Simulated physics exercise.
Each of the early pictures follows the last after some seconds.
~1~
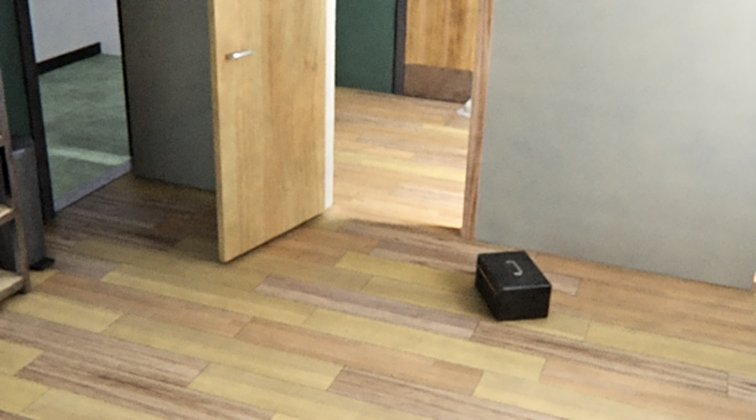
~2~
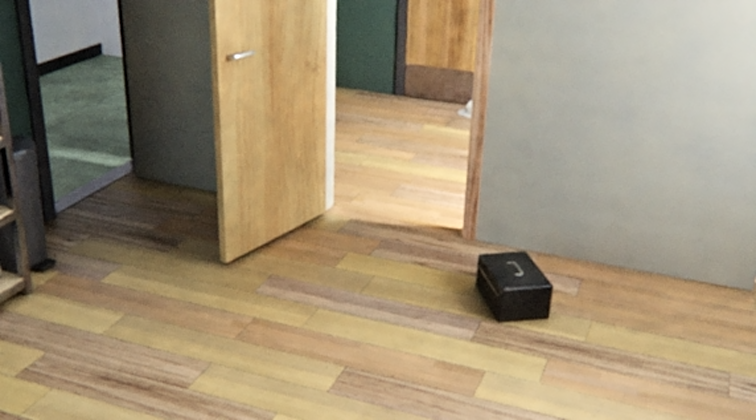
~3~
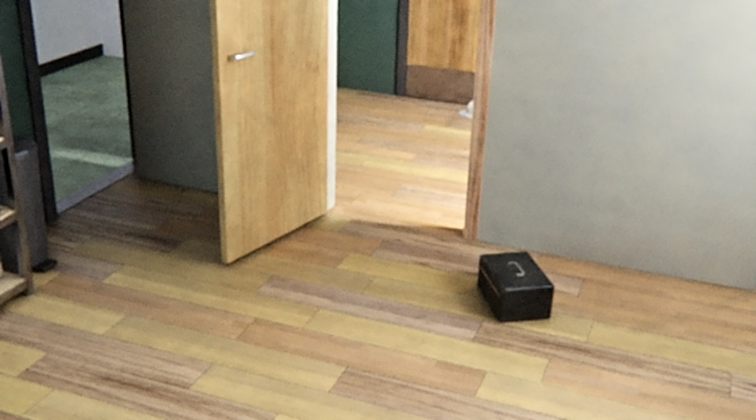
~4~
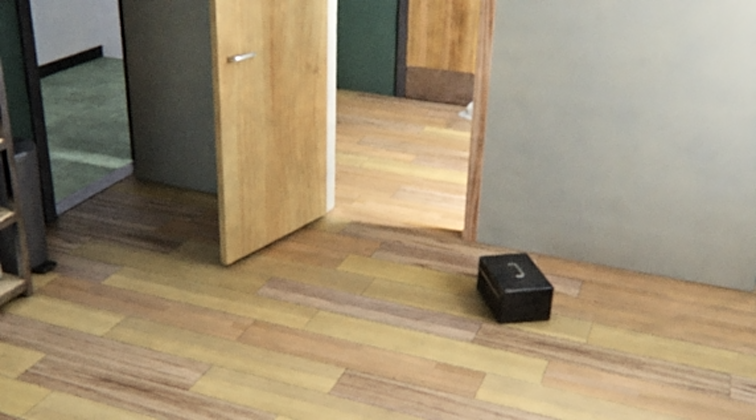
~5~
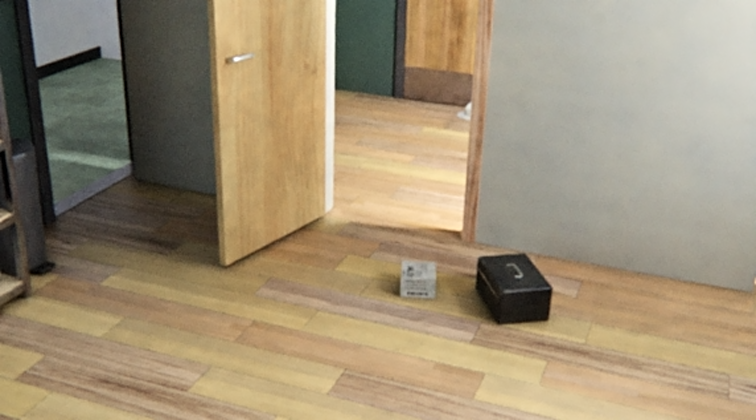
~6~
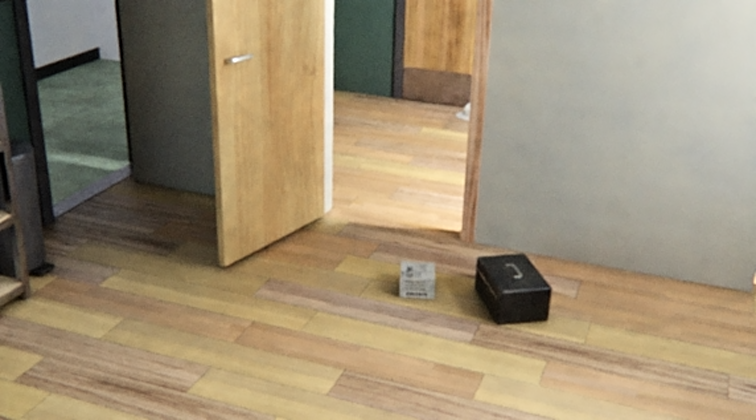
Nothing moves at first: a wooden door stands wide open in a room with a plank floor, and a black toolbox sits near the grey wall. Then a small white box appears on the floor just left of the toolbox, and both stay still beside each other.
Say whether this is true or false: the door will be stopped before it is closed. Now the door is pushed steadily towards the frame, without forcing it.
False, it closes fully.
Then, 0.80 s after the last picture, door at 81°.
Then, 1.30 s after the last picture, door at 51°.
Then, 1.80 s after the last picture, door at 18°.
At rest, door at 0°; both in place. Seen from the same camera at the end, white box near (417, 280).
